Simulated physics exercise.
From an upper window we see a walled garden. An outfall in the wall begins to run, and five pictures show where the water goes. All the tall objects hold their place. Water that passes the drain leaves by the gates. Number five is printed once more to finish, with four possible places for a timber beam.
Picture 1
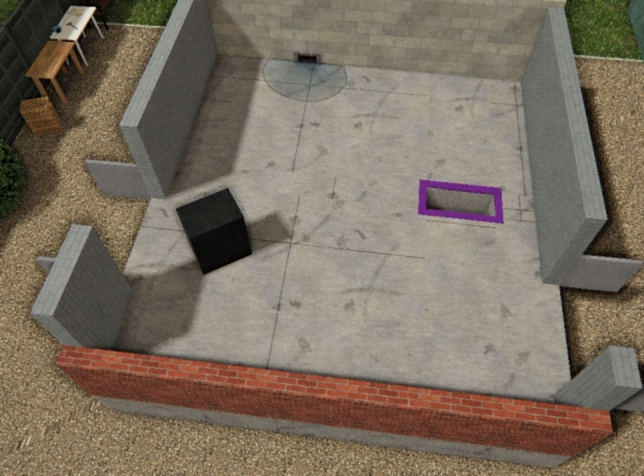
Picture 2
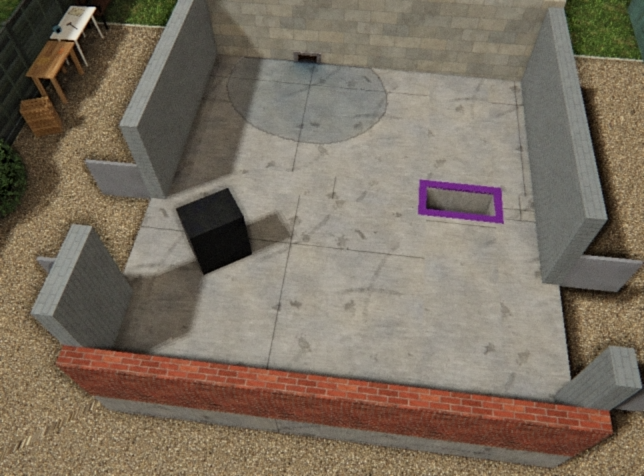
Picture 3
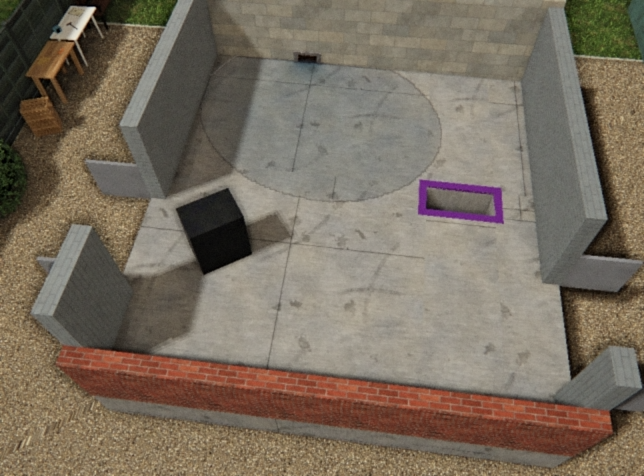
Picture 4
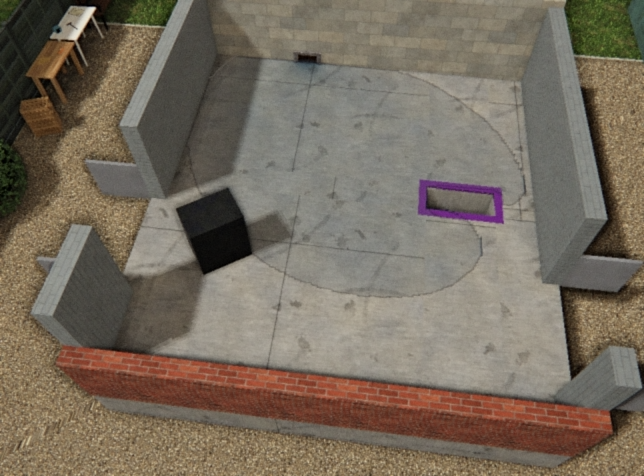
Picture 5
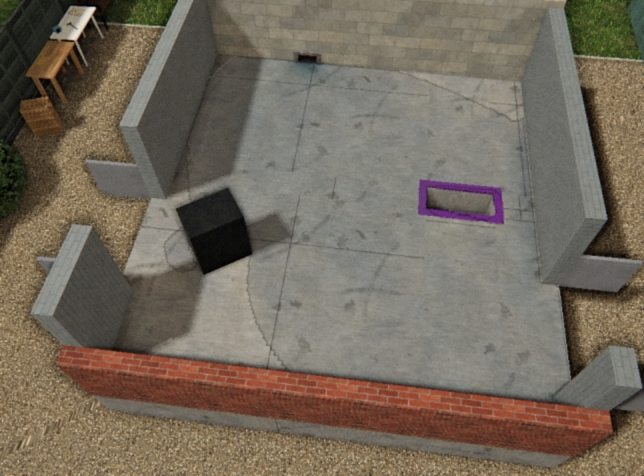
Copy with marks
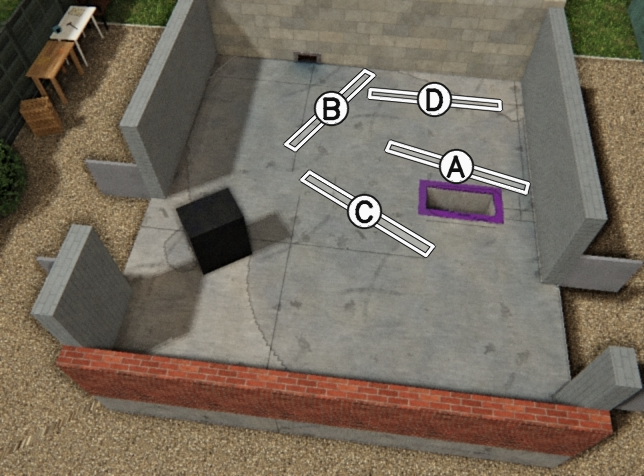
A dark wet patch spreads from the back wall across the walled yard, surrounding the purple-edged gully.
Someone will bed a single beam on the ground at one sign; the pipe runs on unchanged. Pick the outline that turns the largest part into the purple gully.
Go for C.
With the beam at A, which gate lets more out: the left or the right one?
The right one.
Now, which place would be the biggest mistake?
Here it is place B.
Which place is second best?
It is D.
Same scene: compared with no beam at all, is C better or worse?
It is better.
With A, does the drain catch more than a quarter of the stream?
No.
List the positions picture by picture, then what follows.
In the first picture, outfall at (308, 58); purple gully at (460, 201); open gate at (548, 336); open gate at (151, 243); front seen at (323, 95), 4 % of the ground wet; purple gully still dry.
In the second picture, front seen at (311, 139), 13 % of the ground wet; purple gully still dry.
In the third picture, front seen at (395, 185), 30 % of the ground wet; purple gully still dry.
In the fourth picture, front seen at (409, 291), 53 % of the ground wet; purple gully taking water.
In the fifth picture, front seen at (556, 362), 78 % of the ground wet; purple gully taking water.
On the marked copy, A from (388, 146) to (527, 188); B from (290, 146) to (369, 73); C from (305, 176) to (429, 250); D from (369, 93) to (500, 105).
With A, about 11 % of the stream goes into the purple gully, about 79 % out by the gates.
With B, next to none of the stream goes into the purple gully, about 99 % out by the gates.
With C, about 30 % of the stream goes into the purple gully, about 70 % out by the gates.
With D, about 21 % of the stream goes into the purple gully, about 79 % out by the gates.
